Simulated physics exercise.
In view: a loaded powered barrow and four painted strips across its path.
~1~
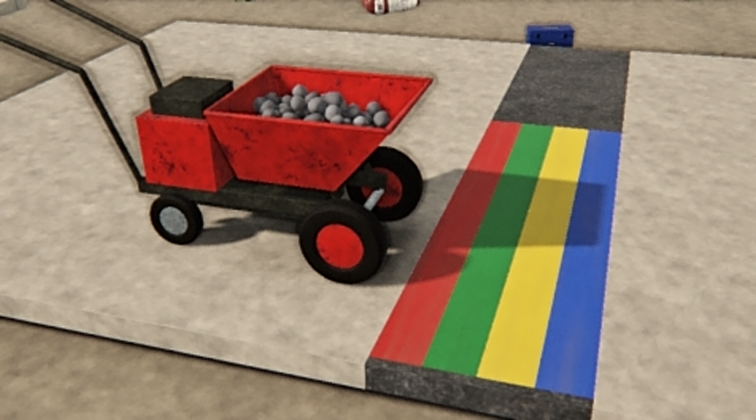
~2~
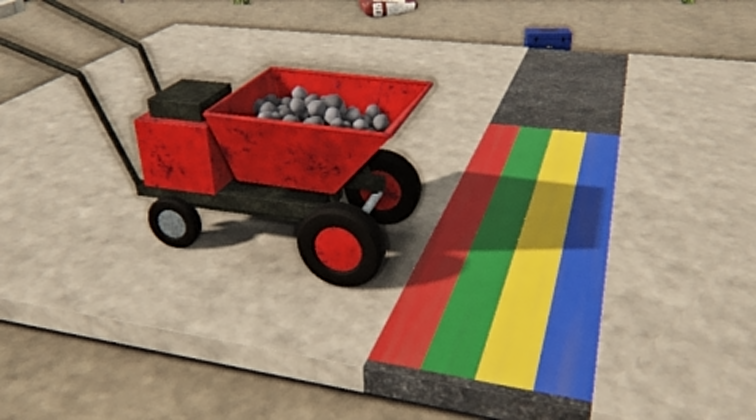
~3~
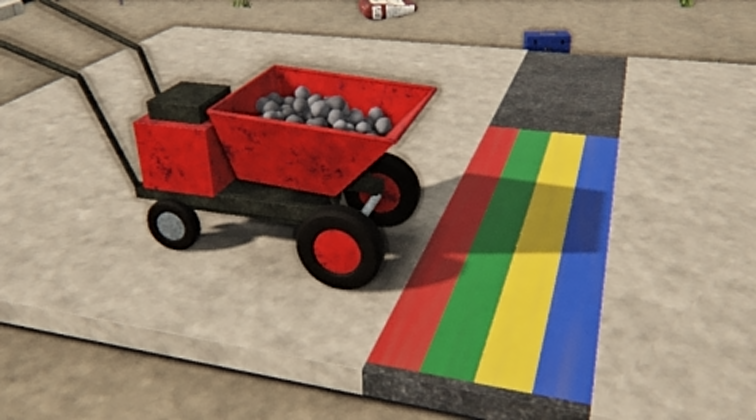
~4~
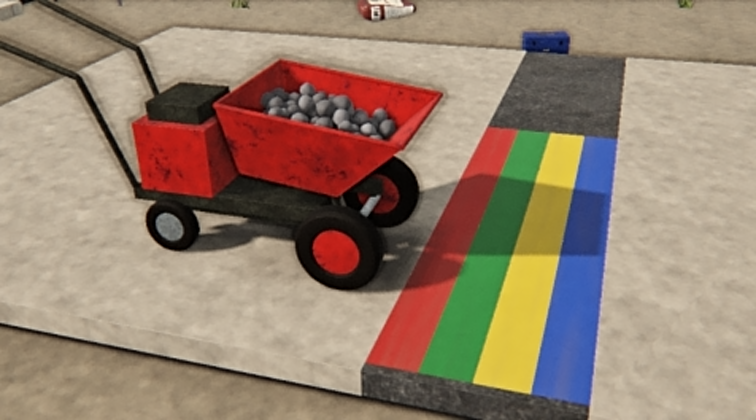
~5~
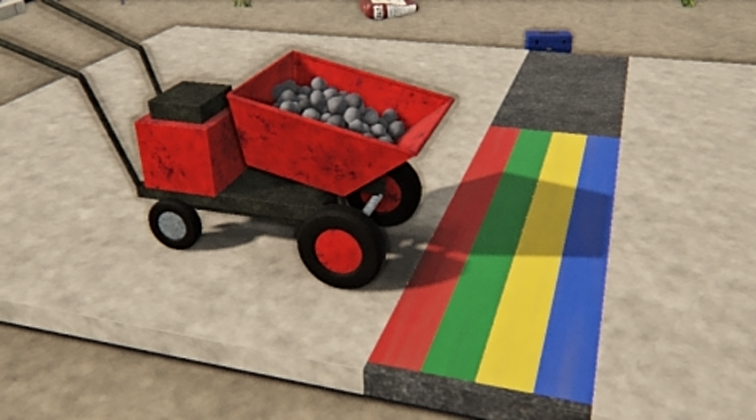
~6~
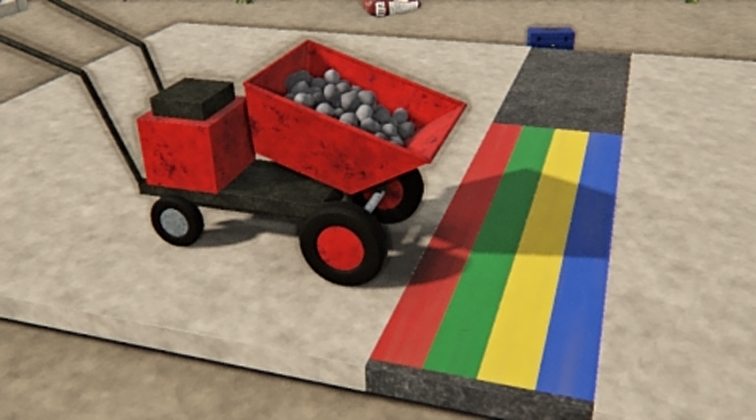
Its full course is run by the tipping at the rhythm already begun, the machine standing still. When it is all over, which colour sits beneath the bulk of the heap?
The bulk sits over the yellow colour.
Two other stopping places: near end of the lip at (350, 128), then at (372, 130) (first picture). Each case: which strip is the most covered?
Place one - the strip in green; place two - the yellow one.
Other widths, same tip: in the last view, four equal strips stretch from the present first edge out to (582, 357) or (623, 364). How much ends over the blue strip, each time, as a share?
In order, 30 % and 20 %.
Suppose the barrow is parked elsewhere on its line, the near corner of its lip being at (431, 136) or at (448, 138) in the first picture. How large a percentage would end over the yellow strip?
Around 20 % the first time and around 10 % the second.
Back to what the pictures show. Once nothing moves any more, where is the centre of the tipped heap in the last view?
About pixel (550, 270).
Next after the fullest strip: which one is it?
The next one is the blue one.
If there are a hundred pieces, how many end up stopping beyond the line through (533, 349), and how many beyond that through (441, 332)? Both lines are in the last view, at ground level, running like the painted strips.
Respectively 40 and 80 percent.
Just after the last frame, skip tipped steeply; every one in the skip.
A moment on, skip tipped right over; roughly two thirds in the skip; about a tenth over the green strip; roughly a quarter over the yellow strip; about a tenth over the blue strip.
Further on, skip tipped right over; roughly a quarter in the skip; about a tenth over the green strip; roughly a third over the yellow strip; roughly a quarter over the blue strip; about a tenth off the paint.
When it is over, skip tipped right over; roughly a quarter in the skip; not one over the red strip; about a tenth over the green strip; roughly a third over the yellow strip; roughly a quarter over the blue strip; about a tenth off the paint.
